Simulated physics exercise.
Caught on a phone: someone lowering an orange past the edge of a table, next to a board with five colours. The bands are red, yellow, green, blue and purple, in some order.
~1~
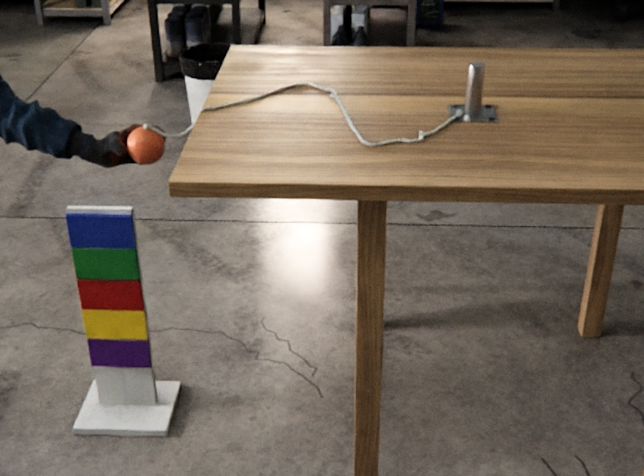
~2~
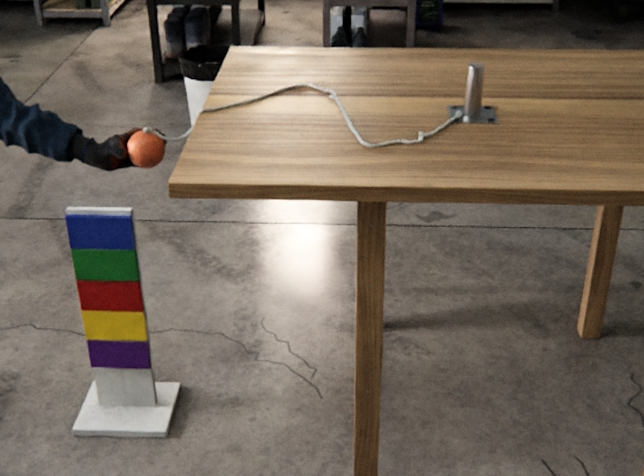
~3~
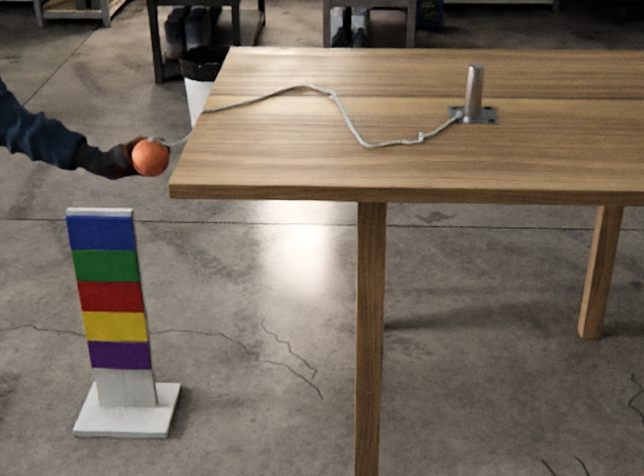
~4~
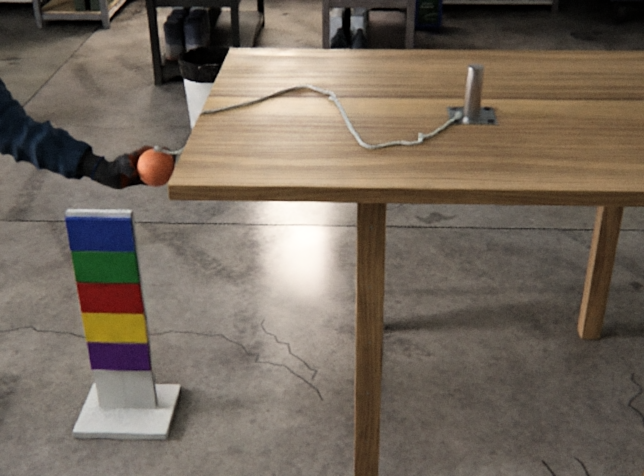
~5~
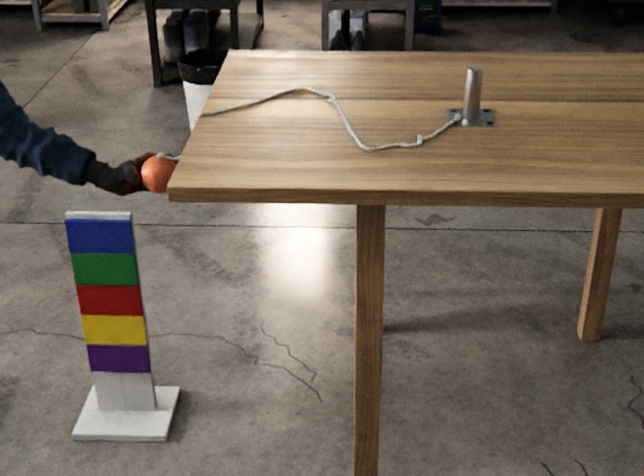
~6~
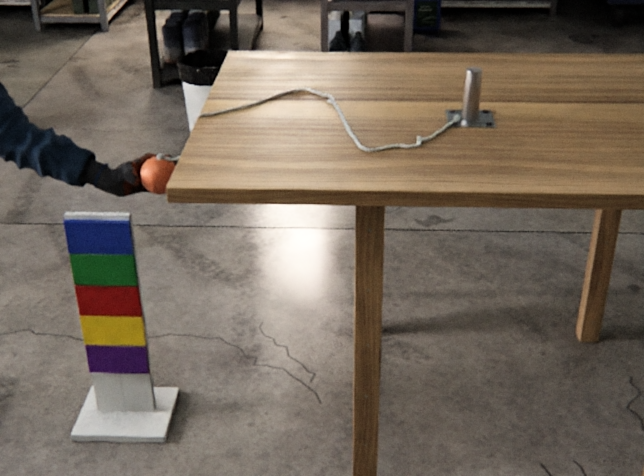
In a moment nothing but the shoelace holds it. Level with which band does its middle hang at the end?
The purple one.
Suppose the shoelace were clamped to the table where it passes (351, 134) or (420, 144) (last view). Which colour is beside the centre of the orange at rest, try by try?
In that order: Red; yellow.
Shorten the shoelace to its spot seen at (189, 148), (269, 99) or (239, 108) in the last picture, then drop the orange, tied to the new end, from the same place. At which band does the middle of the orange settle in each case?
It would be yellow; blue; green.
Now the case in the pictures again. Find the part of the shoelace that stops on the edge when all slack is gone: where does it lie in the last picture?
That spot is around (337, 107).
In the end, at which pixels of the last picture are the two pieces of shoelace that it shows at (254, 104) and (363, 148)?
About (204, 258), and the other about (304, 124).
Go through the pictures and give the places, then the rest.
In the first frame, orange (146, 146); blue (100, 233); green (105, 265); red (110, 296); yellow (115, 326); purple (119, 354).
In the second frame, orange (146, 149); shoelace through (437, 130) (370, 146) (342, 109) (302, 85) (229, 106).
In the third frame, orange (151, 158).
In the fourth frame, orange (156, 168); shoelace through (437, 132) (370, 147) (342, 111) (302, 87) (228, 108).
In the fifth frame, orange (160, 174).
In the sixth frame, orange (159, 175); shoelace through (435, 134) (368, 150) (340, 114) (300, 90) (227, 111).
A little later, orange near (183, 362); level with purple.
Next, orange near (239, 364); level with yellow.
Later still, orange near (198, 370); level with purple.
When it is over, orange near (219, 376); level with purple. The shoelace holds its middle at purple.
